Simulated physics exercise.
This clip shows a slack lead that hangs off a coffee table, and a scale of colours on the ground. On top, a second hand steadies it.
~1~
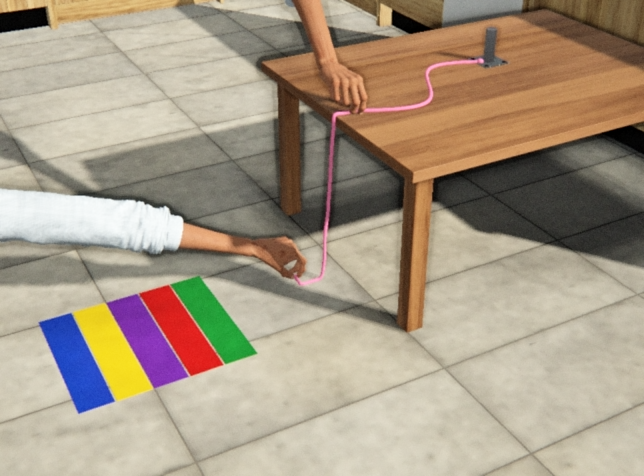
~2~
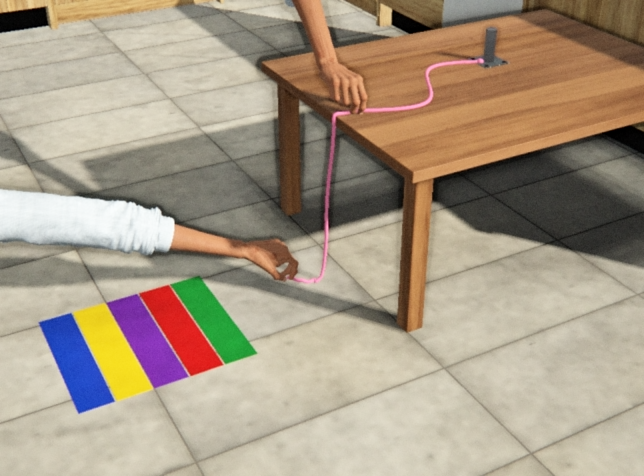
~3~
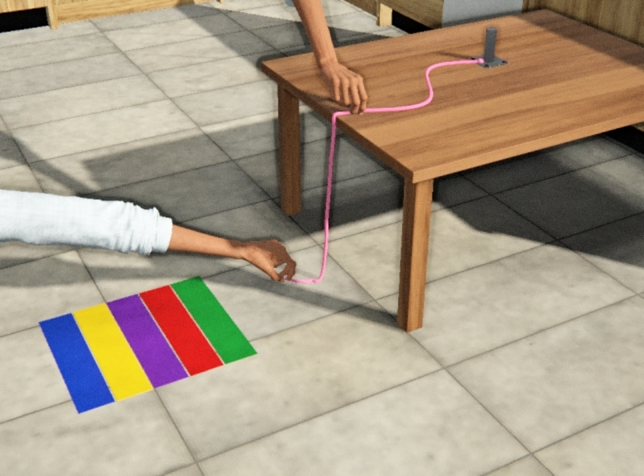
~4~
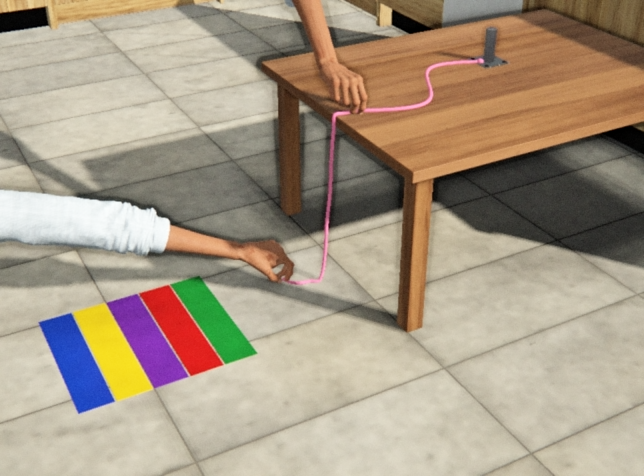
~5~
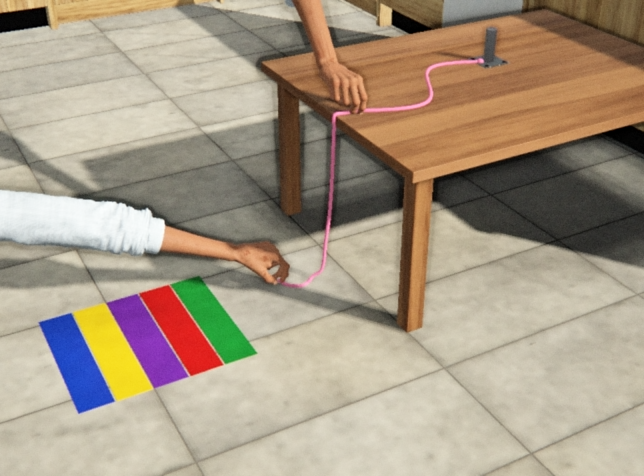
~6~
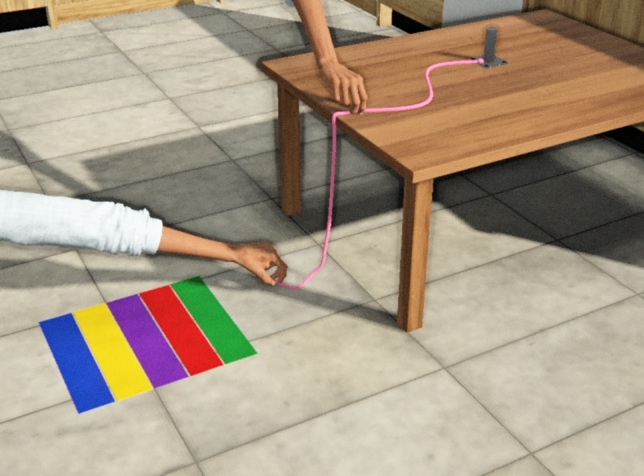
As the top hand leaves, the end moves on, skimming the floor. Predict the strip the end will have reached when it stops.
I would say the purple strip.
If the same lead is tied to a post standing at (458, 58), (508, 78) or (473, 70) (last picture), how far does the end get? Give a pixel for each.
In pixels, the answers are (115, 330), (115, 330) and (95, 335).
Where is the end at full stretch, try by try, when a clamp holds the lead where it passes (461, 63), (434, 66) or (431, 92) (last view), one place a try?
Try 1: (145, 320); try 2: (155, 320); try 3: (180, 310).
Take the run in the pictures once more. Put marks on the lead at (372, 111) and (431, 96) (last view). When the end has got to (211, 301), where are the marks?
They end up at (336, 119) and at (391, 94).
Soon after, end near (211, 301); over green.
After that, end near (167, 314); over red.
At the stop, end near (140, 322); over purple. It halts on the purple strip.
